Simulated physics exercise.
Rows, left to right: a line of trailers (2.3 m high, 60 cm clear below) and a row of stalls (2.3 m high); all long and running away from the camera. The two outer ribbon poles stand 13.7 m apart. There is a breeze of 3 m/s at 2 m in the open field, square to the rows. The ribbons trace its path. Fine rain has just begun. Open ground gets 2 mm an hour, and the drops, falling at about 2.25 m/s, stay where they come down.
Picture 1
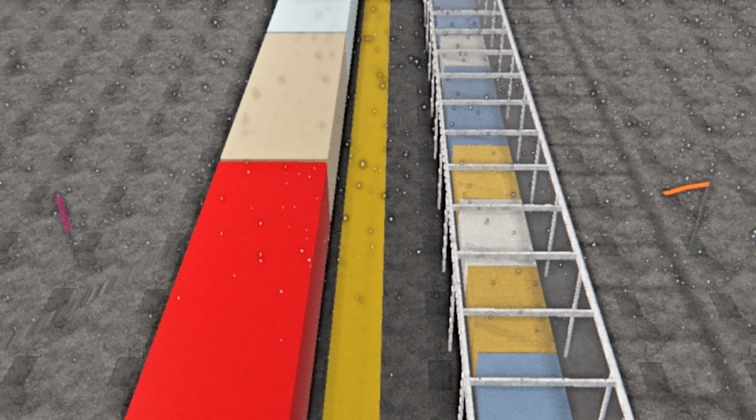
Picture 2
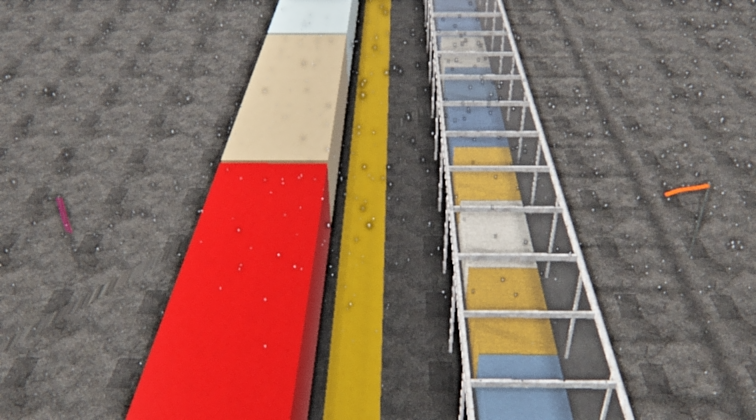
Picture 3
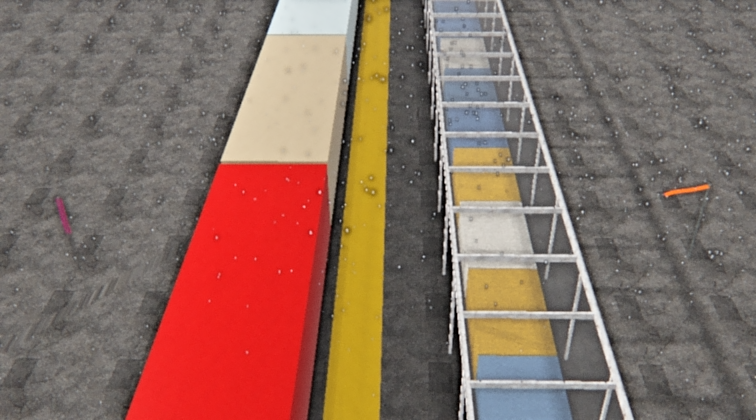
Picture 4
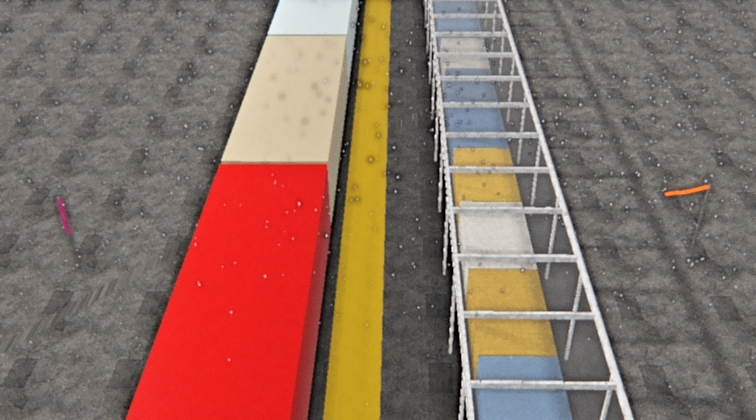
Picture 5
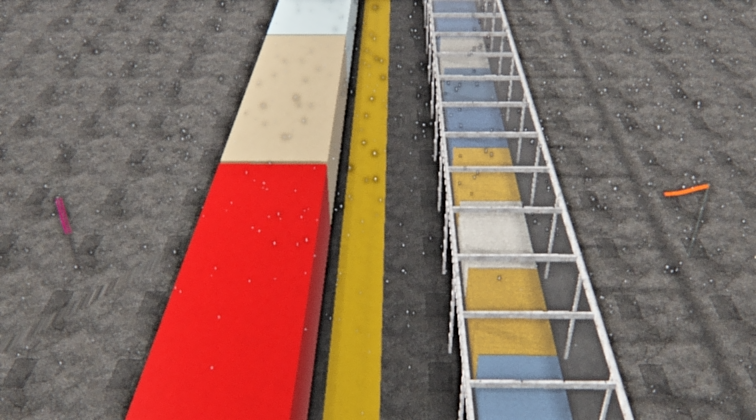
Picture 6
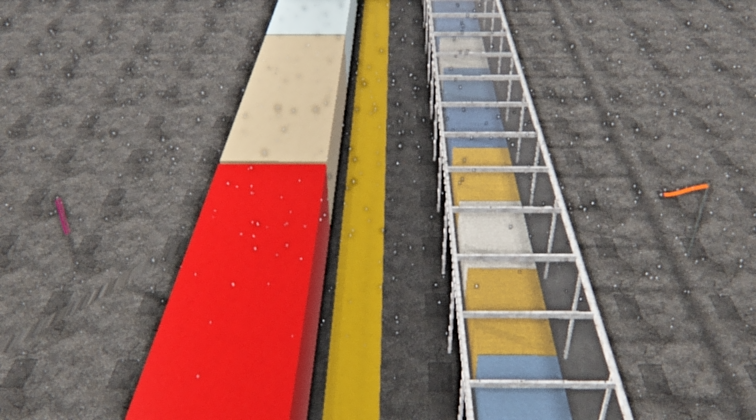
At the start, a red, cream and pale blue row of long boxes and a white-framed row of coloured stalls flank a yellow strip, as a purple ribbon hangs at left and an orange one streams leftward at right. Small drops then flicker across the view, while the ribbons barely stir throughout.
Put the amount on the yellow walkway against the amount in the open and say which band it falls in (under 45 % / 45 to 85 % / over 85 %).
It falls at between 45 and 85 % of the amount in the open.
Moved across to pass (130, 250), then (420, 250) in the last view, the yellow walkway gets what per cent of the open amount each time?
First roughly 90 per cent, second roughly 0 per cent.
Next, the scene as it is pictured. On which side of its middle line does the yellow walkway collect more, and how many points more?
More on the left-hand part: About 70 points.
10 minutes on, 0.2 mm on the yellow walkway, 0.3 mm in the open.
30 minutes on, 0.6 mm on the yellow walkway, 1.0 mm in the open.
60 minutes on, 1.2 mm on the yellow walkway, 2.0 mm in the open, so the yellow walkway has 60 % of the open amount; the left half of it has 95 %, the right half 25 %.
